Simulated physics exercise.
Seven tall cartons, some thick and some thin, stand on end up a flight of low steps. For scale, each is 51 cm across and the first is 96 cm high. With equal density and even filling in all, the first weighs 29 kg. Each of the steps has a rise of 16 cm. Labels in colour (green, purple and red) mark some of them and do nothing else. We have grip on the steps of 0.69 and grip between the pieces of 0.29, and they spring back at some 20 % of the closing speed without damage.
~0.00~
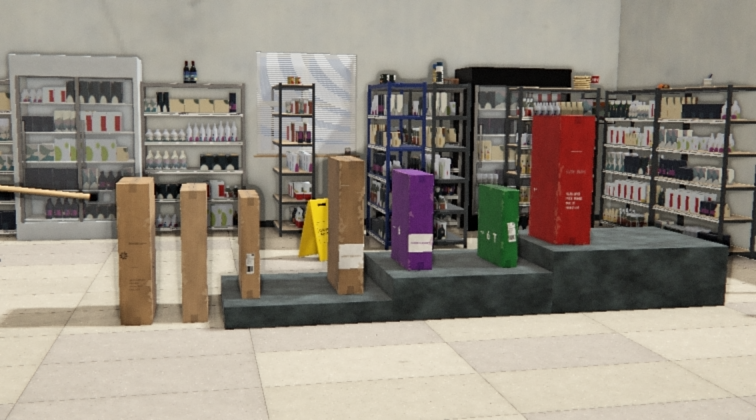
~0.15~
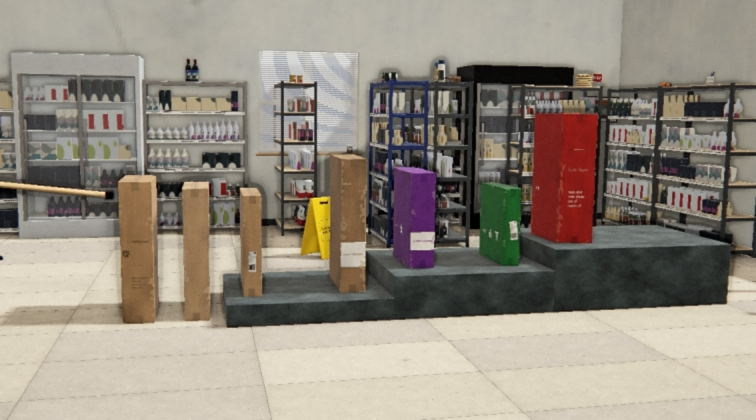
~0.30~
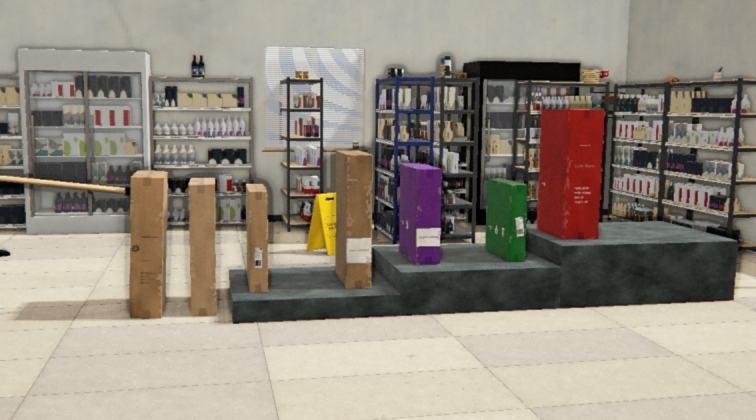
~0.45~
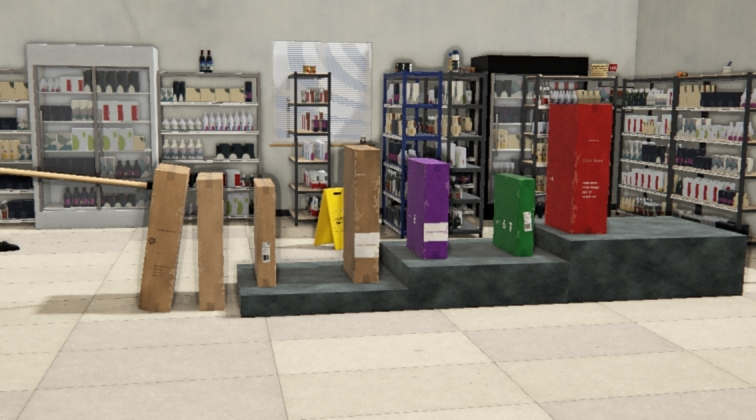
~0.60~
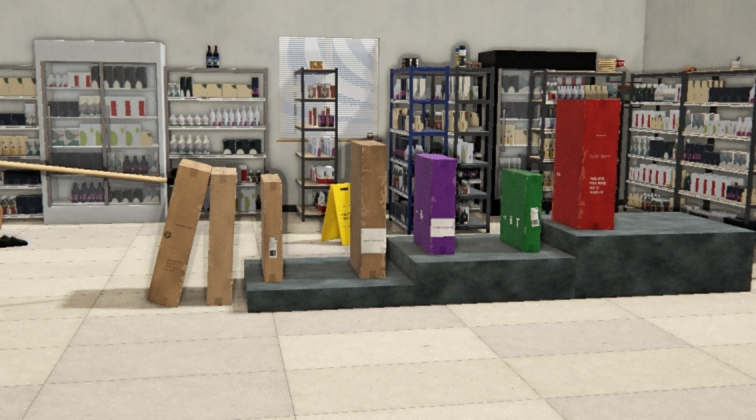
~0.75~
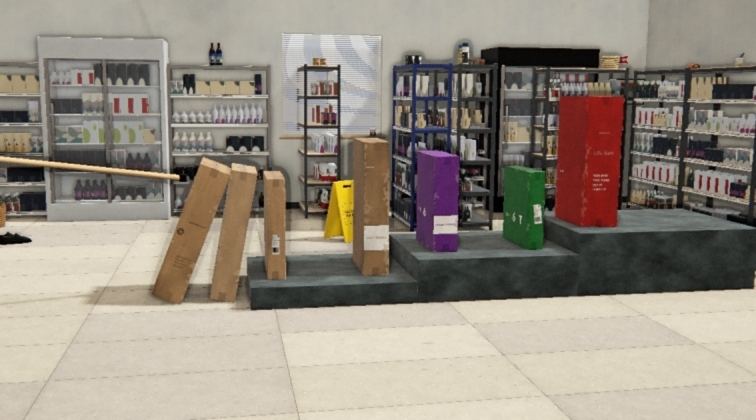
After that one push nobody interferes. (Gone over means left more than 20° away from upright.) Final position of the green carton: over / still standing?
Oh, that one is a goner.
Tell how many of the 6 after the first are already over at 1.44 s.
By then the count is 2.
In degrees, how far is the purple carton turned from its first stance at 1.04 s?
My estimate is close to 0°.
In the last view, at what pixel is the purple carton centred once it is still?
At about (485, 218).
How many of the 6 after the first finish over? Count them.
Count: 5.
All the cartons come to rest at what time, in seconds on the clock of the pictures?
Close to 3.5 seconds.
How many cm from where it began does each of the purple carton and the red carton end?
Purple shifts close to 40 cm and red close to 0 cm.
Around 1.04 s, 1 of the 6 other cartons over; green carton unmoved.
Around 1.44 s, 2 of the 6 other cartons over; green carton unmoved.
Around 2.04 s, 4 of the 6 other cartons over; green carton tipped 18°; purple carton tipped 62°.
Finally (3.5 s), 5 of the 6 other cartons over; green carton tipped 34°; purple carton tipped 71°; red carton unmoved. One left standing. Seen by the last camera, middles, green carton near (545, 207), purple carton near (485, 218).
